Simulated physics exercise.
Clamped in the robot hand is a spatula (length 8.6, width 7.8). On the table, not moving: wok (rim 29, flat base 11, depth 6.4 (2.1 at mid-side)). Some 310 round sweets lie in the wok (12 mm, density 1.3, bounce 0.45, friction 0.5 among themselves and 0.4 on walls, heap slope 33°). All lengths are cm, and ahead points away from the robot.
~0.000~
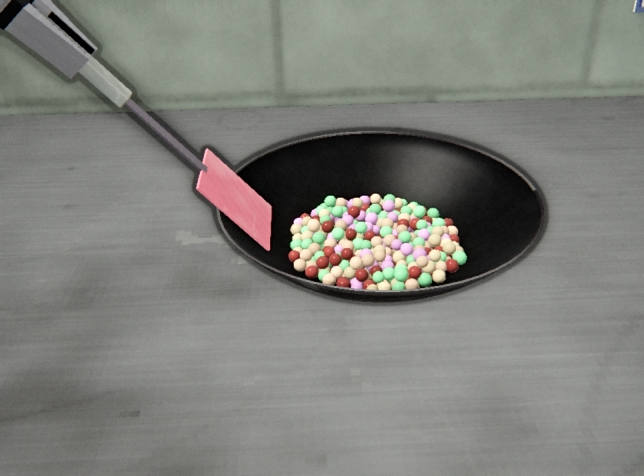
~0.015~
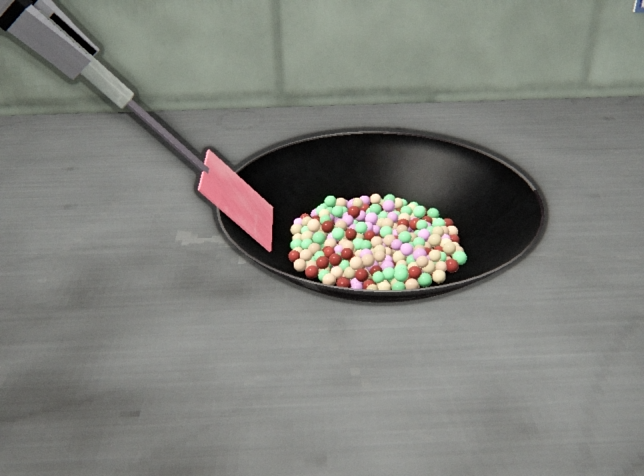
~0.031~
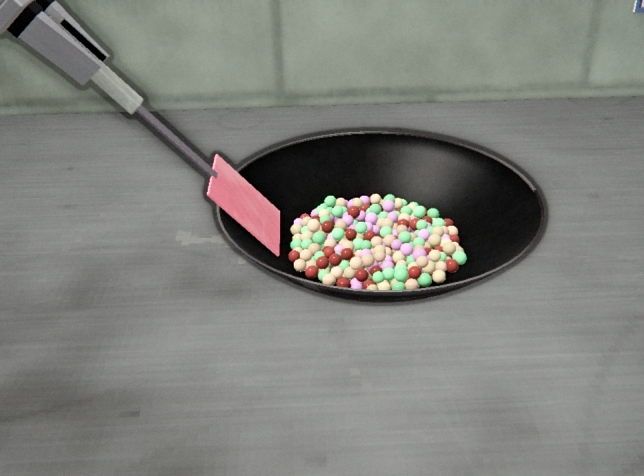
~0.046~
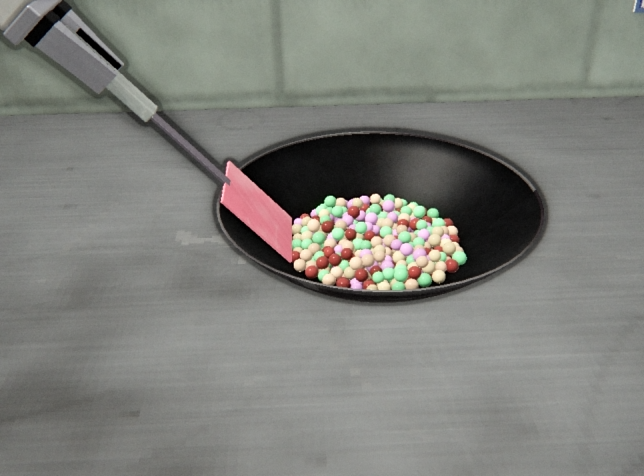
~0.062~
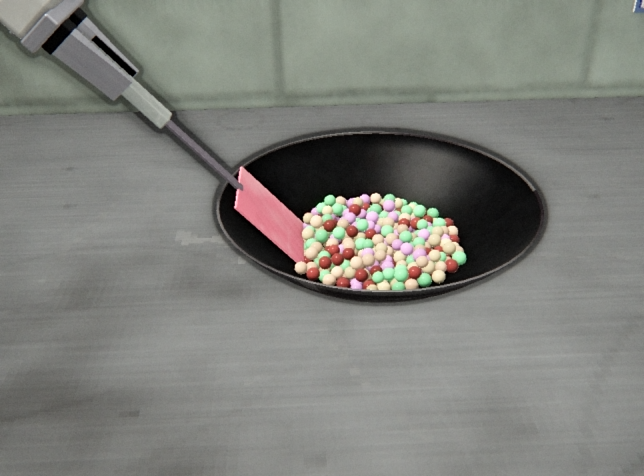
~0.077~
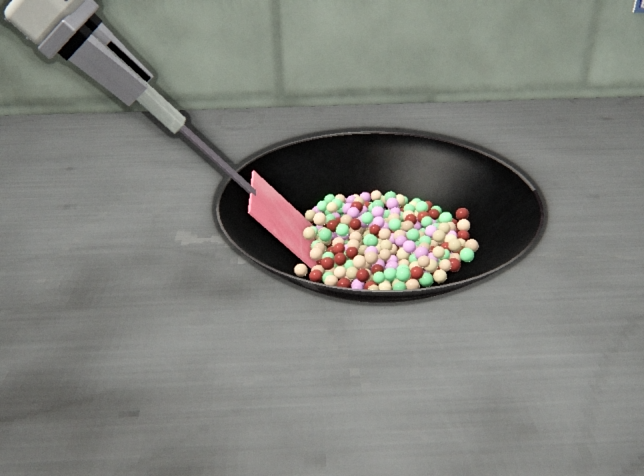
A black wok holding a heap of small round sweets in green, cream, pink and dark red sits on a grey tabletop before pale green tiles, seen from slightly above by a still camera. At the left, a grey robot hand grips a spatula with a flat pink blade. The spatula slides slowly rightward and slightly down into the wok, meets the heap and nudges the sweets a little to the right.
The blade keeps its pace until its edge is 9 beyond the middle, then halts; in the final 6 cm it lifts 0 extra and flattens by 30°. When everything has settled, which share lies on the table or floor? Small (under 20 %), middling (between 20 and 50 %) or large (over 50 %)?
A small share, under 20 %, ends on the table or floor.
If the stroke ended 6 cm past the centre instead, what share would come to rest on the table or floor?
In that case some 0 per cent.
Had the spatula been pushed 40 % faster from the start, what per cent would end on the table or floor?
Then about 20 per cent.
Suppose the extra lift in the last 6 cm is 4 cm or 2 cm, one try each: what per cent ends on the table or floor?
About 15 and 15 per cent.
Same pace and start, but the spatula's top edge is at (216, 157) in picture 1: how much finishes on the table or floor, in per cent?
About 15 per cent.
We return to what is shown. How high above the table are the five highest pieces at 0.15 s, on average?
Some 6 cm.
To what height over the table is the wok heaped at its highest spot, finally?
Roughly 7.0 cm.
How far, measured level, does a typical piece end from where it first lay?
About 7 cm.
After 0.15 s, sloping 49°, highest piece 7 above the table; 307 in the wok.
After 0.22 s, sloping 40°, highest piece 7 above the table; 305 in the wok, 2 on the blade or in flight.
After 0.46 s, sloping 19°, highest piece 7 above the table; 277 in the wok, 26 on the table or floor, 4 on the blade or in flight.
After 1.51 s, sloping 19°, highest piece 7 above the table; 277 in the wok, 30 on the table or floor.
In the end, 277 in the wok, 30 on the table or floor. That is 10 % on the table or floor.
